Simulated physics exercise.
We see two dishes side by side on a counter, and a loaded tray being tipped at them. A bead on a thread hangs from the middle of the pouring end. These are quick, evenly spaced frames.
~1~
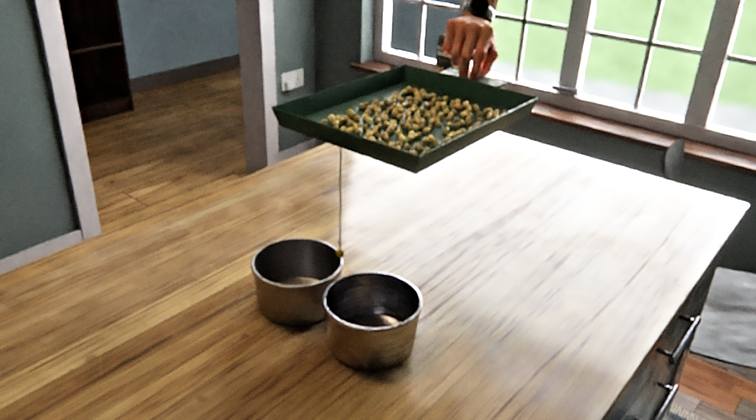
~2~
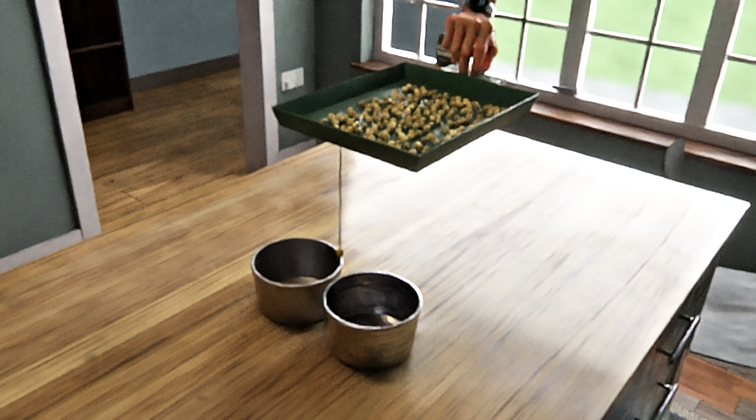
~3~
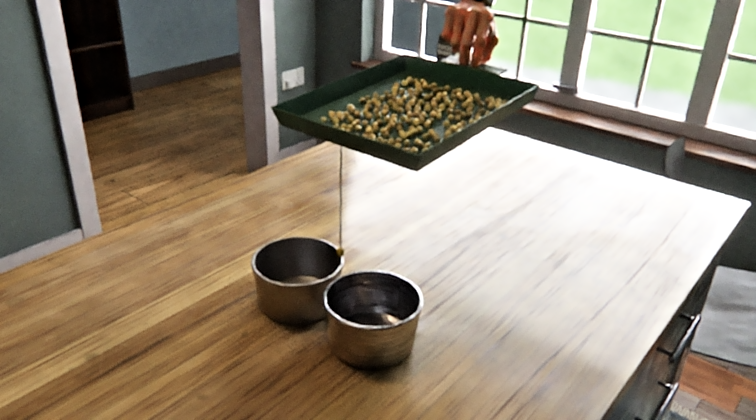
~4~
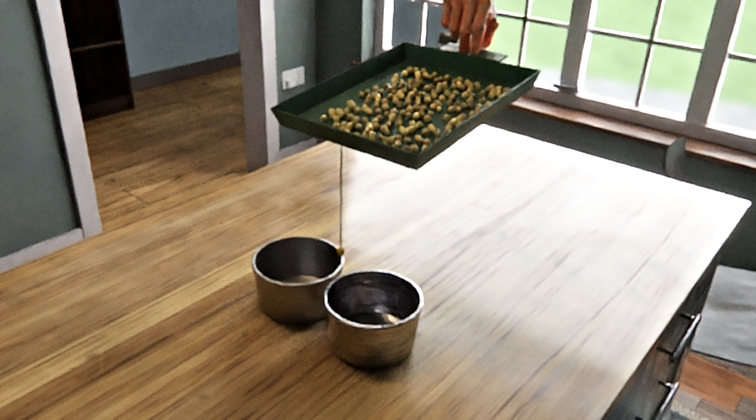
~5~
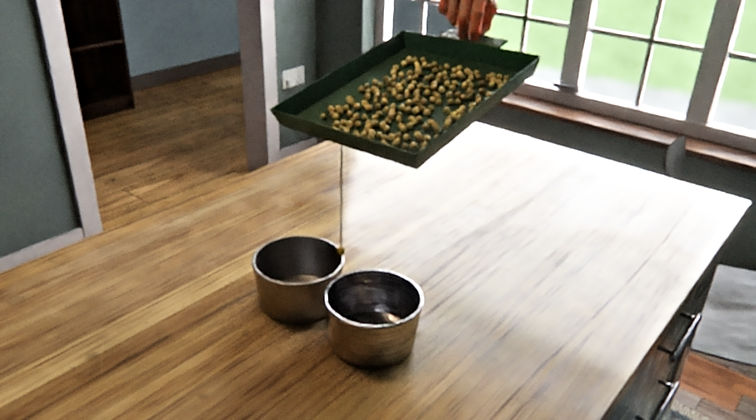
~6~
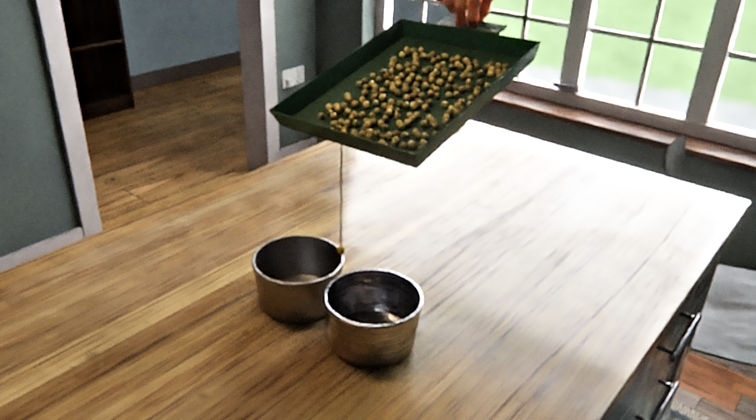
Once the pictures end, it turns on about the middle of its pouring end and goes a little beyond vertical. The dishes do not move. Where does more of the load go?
Fuller: The left-hand dish.
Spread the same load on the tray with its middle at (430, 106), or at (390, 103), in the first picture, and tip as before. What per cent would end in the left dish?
About 50 and 70 per cent.
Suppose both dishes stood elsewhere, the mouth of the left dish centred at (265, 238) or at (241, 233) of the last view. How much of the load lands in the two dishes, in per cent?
About 60 and 70 per cent.
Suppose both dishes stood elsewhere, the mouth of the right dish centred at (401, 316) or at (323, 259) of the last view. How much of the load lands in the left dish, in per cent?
First some 40, then 10 per cent.
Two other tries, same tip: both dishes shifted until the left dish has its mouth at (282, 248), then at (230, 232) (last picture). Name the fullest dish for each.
First the dish on the left, then the right dish.
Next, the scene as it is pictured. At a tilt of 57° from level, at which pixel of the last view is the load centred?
Close to (343, 125).
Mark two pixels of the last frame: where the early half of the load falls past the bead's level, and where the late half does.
Around (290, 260) and then (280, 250).
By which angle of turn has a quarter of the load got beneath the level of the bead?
Roughly 105°.
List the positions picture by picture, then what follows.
Corners of the pouring end (279, 107) and (417, 153), level; middle of the load (416, 121), soya beans; left dish (265, 297); right dish (340, 339); bead on its thread (340, 253), in the first picture.
Corners of the pouring end (279, 107) and (417, 152), level; middle of the load (415, 119), in the second picture.
Corners of the pouring end (279, 107) and (417, 151), tipped barely, lowest at the left corner; middle of the load (416, 114), in the third picture.
Corners of the pouring end (278, 107) and (416, 151), tipped a little, lowest at the left corner; middle of the load (416, 108), in the fourth picture.
Corners of the pouring end (277, 108) and (415, 150), tipped a little, lowest at the left corner; middle of the load (416, 101), in the fifth picture.
Corners of the pouring end (276, 108) and (414, 149), tipped clearly, lowest at the left corner; middle of the load (414, 95); left dish (266, 294); right dish (341, 336), in the sixth picture.
Just after the last frame, tray tipped steeply; almost all on the tray; just a few in the air.
A moment on, tray tipped right over; the larger part on the tray; just a few in the left dish; just a few outside both; about a tenth in the air.
Further on, tray tipped past a quarter turn; about a tenth in the right dish; roughly half in the left dish; roughly a third outside both.
When it is over, tray tipped past a quarter turn; about a tenth in the right dish; roughly half in the left dish; roughly a third outside both.
